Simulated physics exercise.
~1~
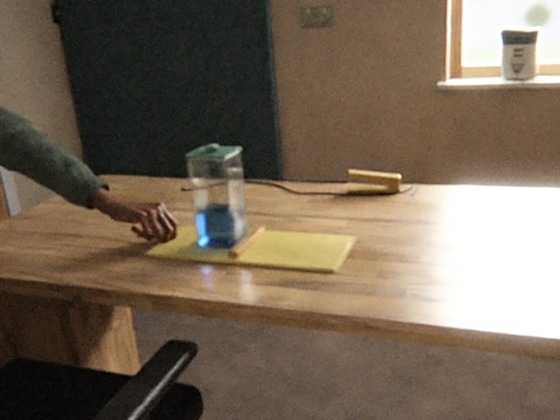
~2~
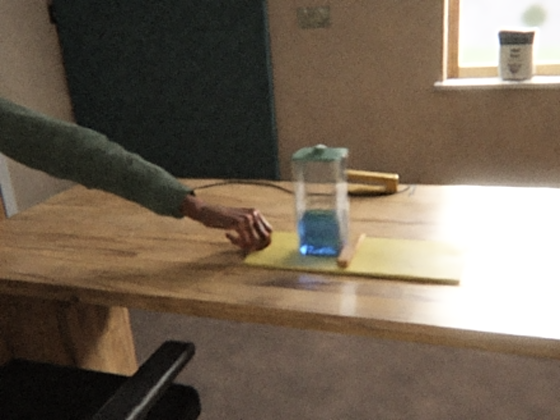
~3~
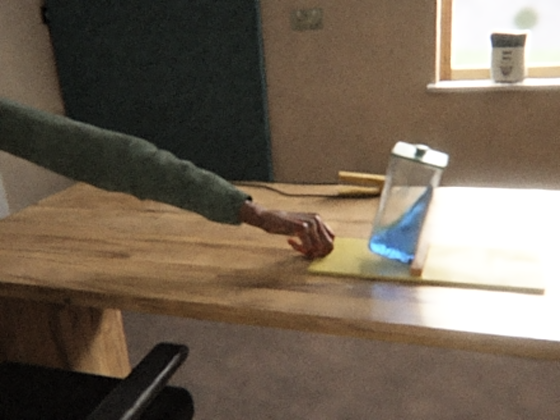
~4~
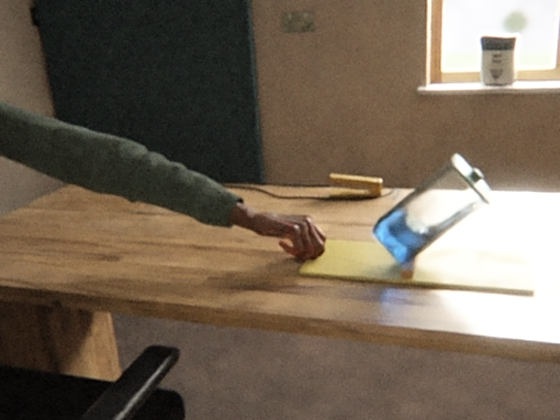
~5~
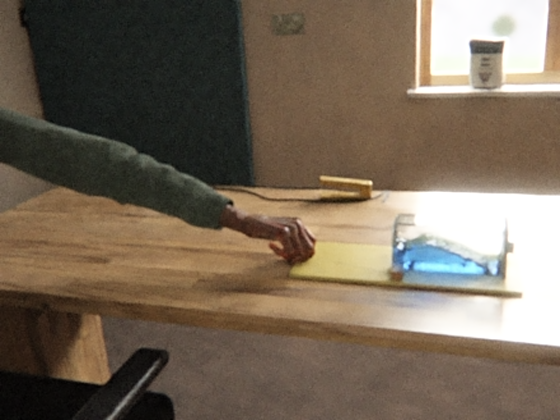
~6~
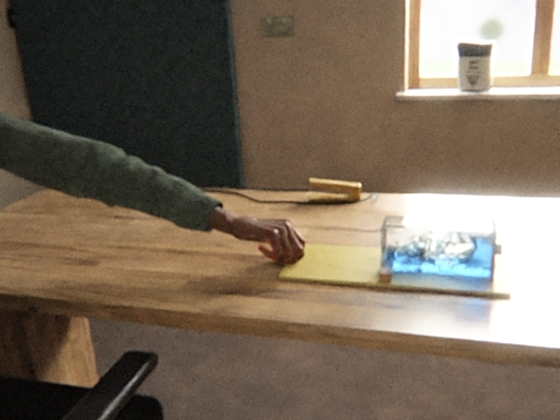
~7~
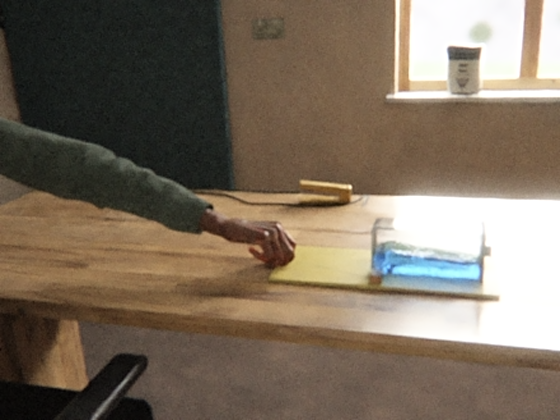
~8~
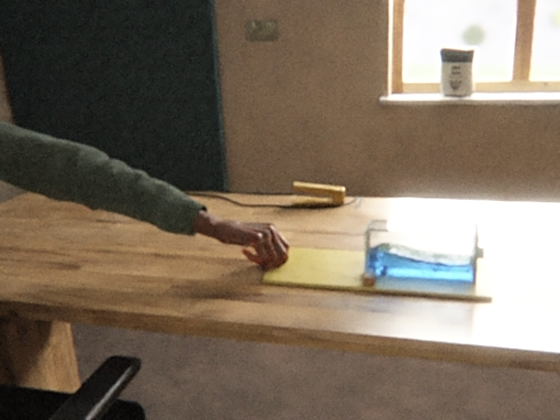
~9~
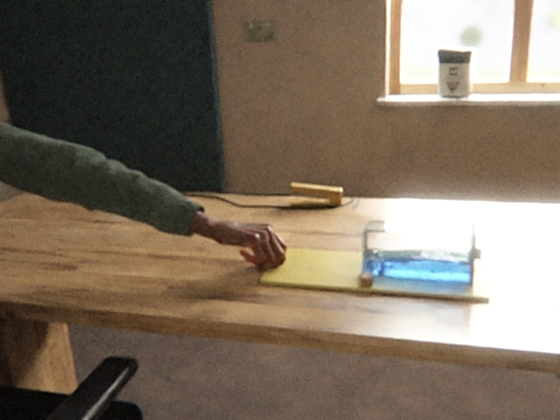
On a wooden table, a hand slides a yellow board right and the bottle topples sideways.
